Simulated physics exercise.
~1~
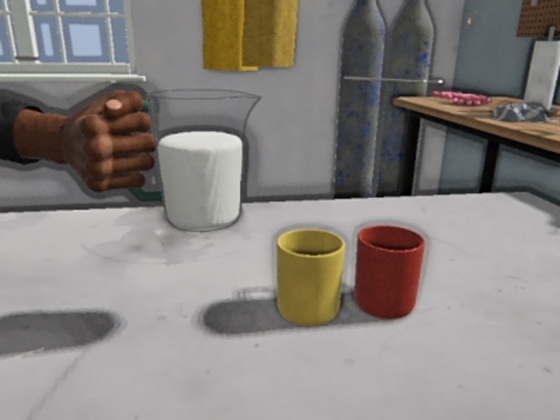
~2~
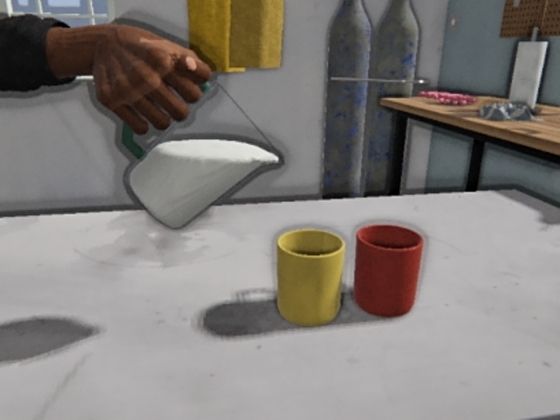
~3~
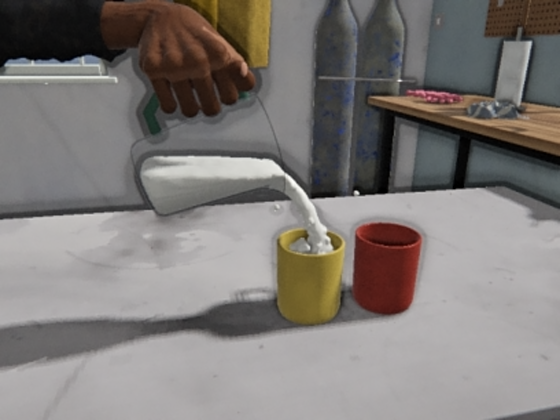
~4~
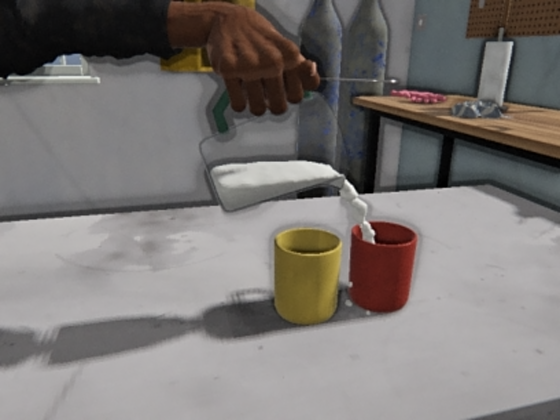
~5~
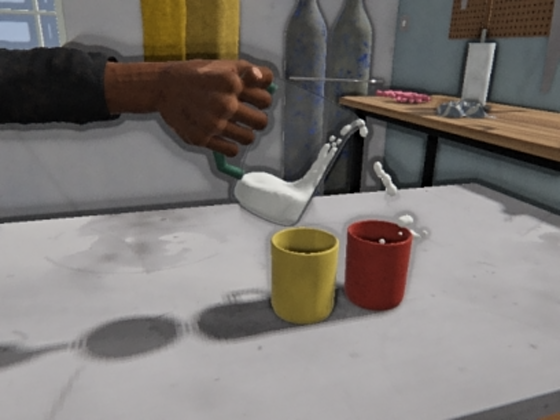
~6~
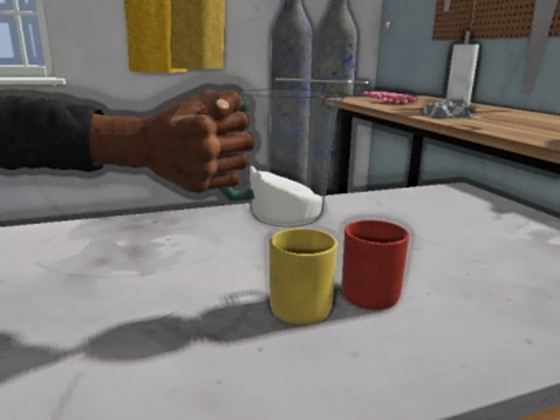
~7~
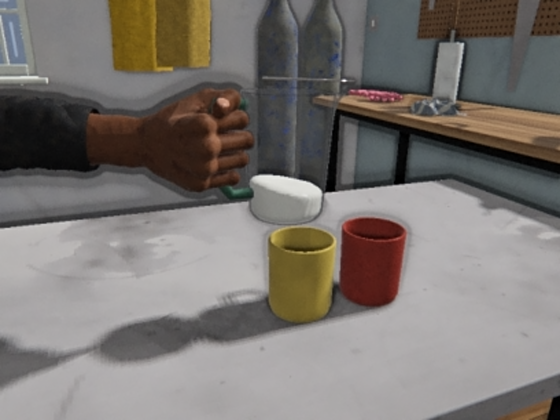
On a pale tabletop in a workshop, a hand tipped a glass jug of milk over a yellow mug, carried it rightwards while pouring over a red mug, then swung it back level, splashing some milk, and held it upright behind the mugs.
